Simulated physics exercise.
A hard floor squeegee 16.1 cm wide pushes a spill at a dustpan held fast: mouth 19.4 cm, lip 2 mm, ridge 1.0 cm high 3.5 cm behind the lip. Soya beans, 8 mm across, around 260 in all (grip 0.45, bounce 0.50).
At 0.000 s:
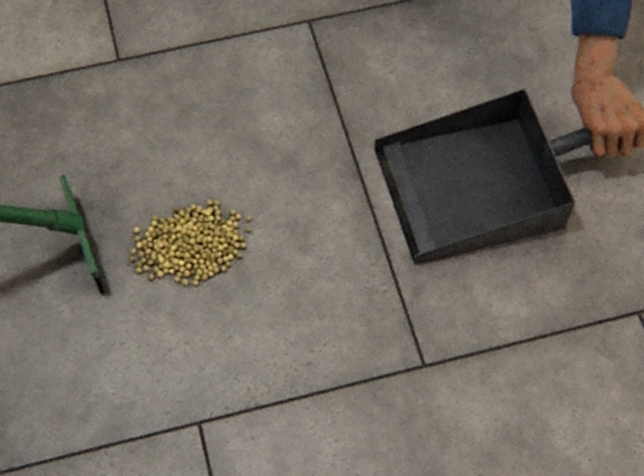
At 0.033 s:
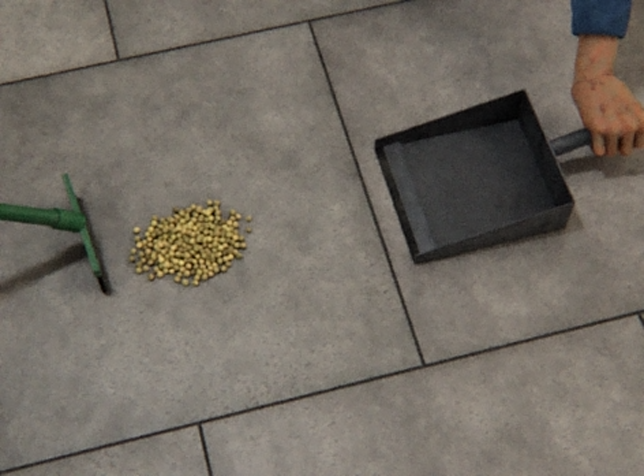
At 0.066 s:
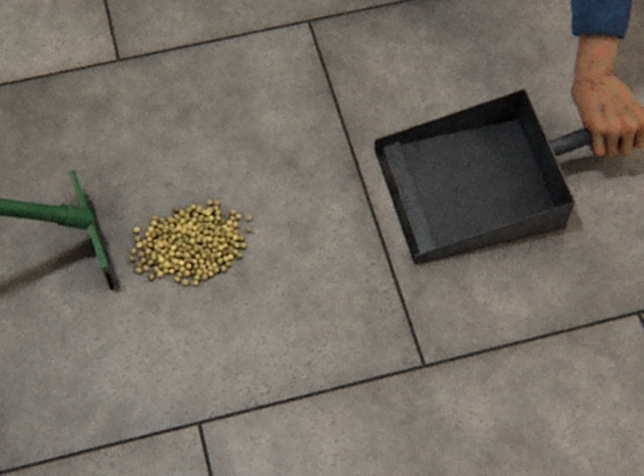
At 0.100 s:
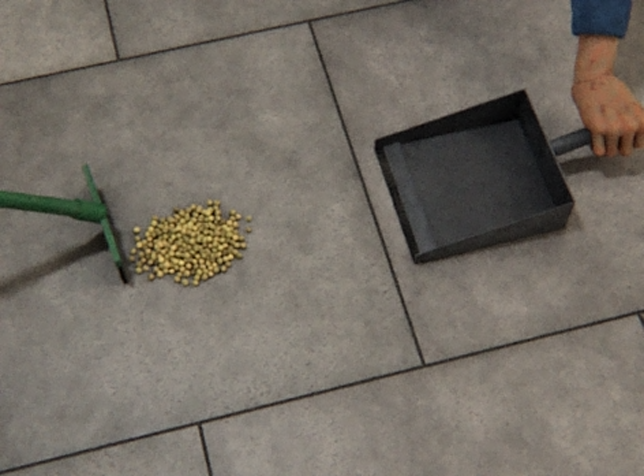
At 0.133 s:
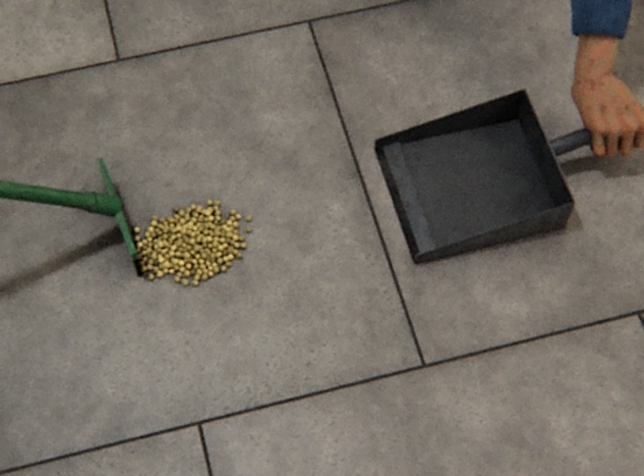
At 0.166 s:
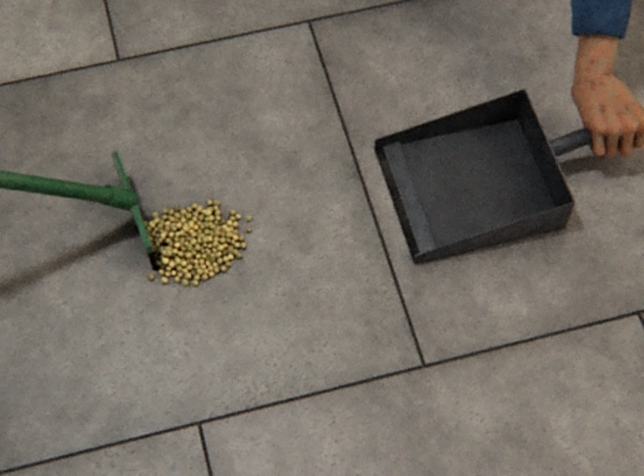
On a grey tiled floor, a green squeegee sliding right and nudging a pile of beans while a hand holds a black dustpan still.
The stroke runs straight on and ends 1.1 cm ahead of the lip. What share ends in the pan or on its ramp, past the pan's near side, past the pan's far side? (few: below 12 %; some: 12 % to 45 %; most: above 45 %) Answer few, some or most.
Pan few, near side few, far side some.
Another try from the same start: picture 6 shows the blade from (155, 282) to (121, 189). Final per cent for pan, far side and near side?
Pan 10, far 15, near 20.
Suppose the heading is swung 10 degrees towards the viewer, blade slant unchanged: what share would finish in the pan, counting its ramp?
In that case some 25 per cent.
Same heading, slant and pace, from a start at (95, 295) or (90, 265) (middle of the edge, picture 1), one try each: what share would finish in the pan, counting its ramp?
About 30 and 15 per cent.
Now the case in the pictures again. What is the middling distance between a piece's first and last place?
About 22 cm.
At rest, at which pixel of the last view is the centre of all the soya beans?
Around (366, 202).
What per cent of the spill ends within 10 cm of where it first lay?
Some 40 per cent.
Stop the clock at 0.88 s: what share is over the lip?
Some 10 per cent.
Then, at 0.42 s, middle of the blade 19 cm from the lip; 0 % over the lip, far side 15 %, near side 0 %.
Then, at 0.59 s, middle of the blade 8 cm from the lip; 0 % over the lip, far side 25 %, near side 0 %.
After 0.88 s, middle of the blade 2 cm from the lip; 10 % over the lip, far side 30 %, near side 0 %.
At rest (1.7 s), pan 5 %, near side 0 %, far side 30 %, in front of the lip or behind the blade 65 %.
